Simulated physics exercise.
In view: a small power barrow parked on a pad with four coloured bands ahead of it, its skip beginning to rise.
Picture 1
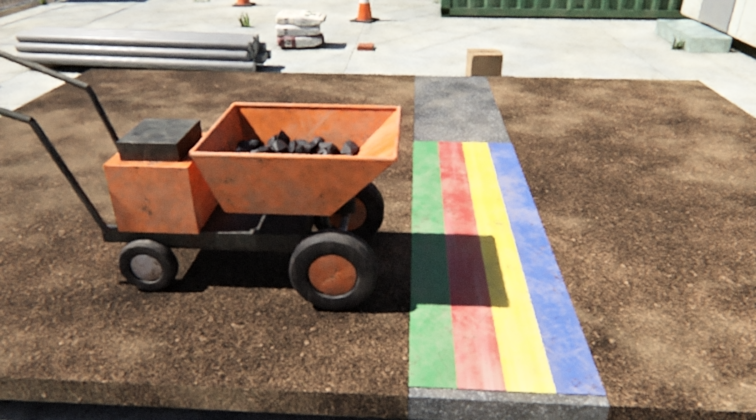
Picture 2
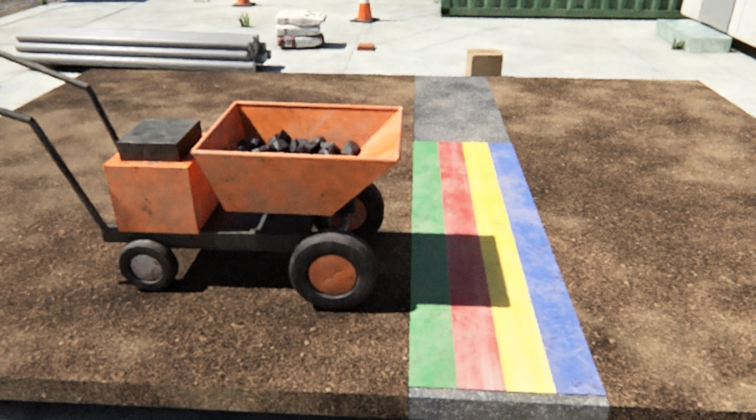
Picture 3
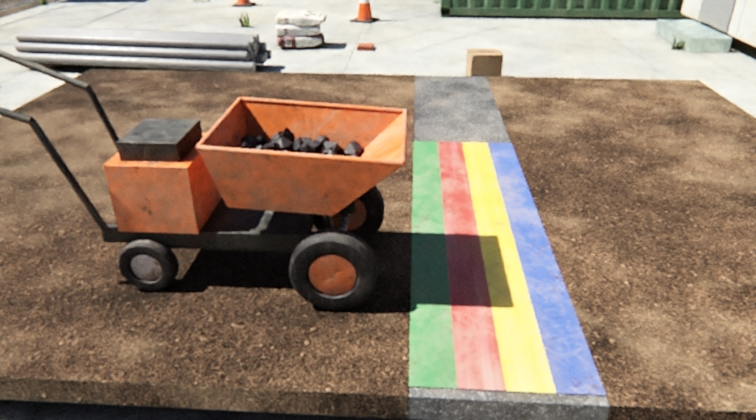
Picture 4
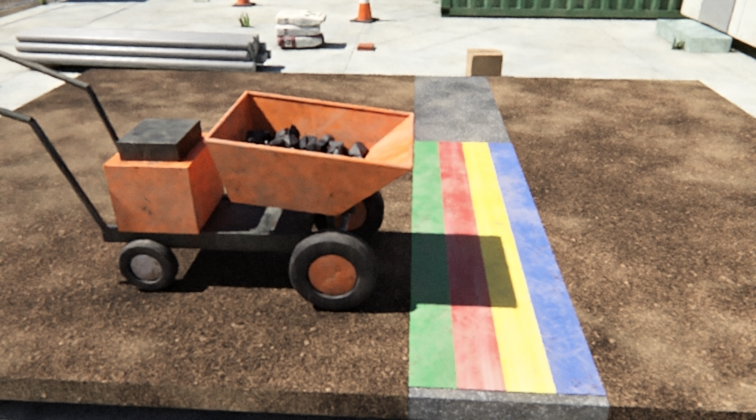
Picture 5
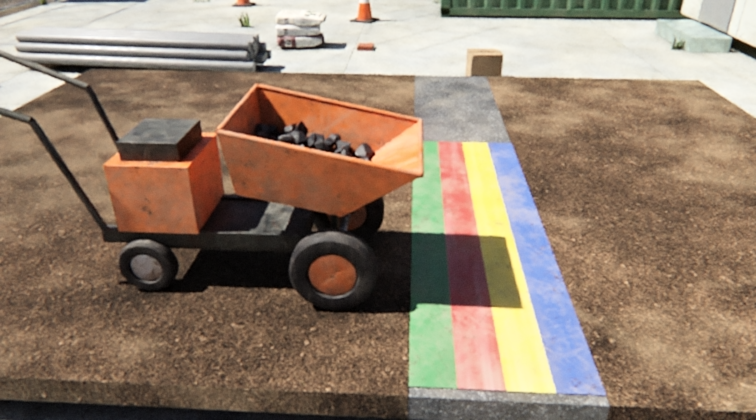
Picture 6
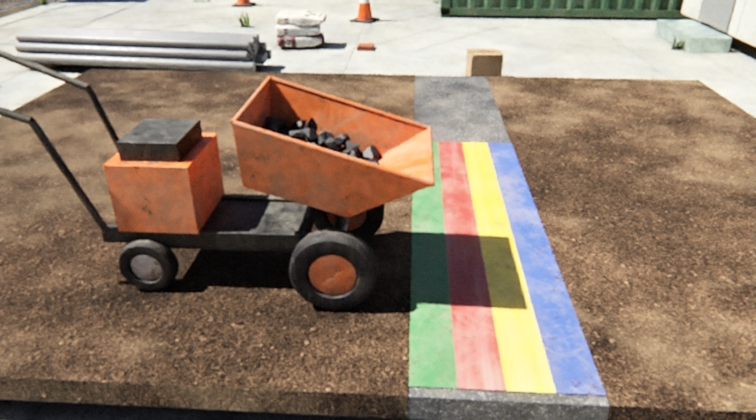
Orange skip of coal on a small parked power barrow slowly tilting forward to the right, beside four coloured ground bands.
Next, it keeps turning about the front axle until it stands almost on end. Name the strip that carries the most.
Most lies over the yellow band.
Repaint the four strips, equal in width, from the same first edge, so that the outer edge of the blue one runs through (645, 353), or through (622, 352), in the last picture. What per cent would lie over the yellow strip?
Near 30 % and 30 %.
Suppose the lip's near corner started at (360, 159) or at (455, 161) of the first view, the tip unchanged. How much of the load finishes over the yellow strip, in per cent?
The first gives 20 %, the second 0 %.
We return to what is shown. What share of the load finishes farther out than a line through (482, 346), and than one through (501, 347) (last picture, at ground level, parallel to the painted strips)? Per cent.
The first gives 60 %, the second 60 %.
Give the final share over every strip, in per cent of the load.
In per cent, green strip 0, red strip 10, yellow strip 35 and blue strip 15.
Soon after the last picture, skip tipped steeply; all in the skip.
A little later, skip tipped right over; most in the skip; a small part over the red strip; a small part over the yellow strip.
Later still, skip tipped right over; about a third in the skip; a small part over the red strip; about a third over the yellow strip; about a quarter over the blue strip; a small part off the paint.
At rest, skip tipped right over; about a third in the skip; none over the green strip; a small part over the red strip; about a third over the yellow strip; a small part over the blue strip; a small part off the paint.
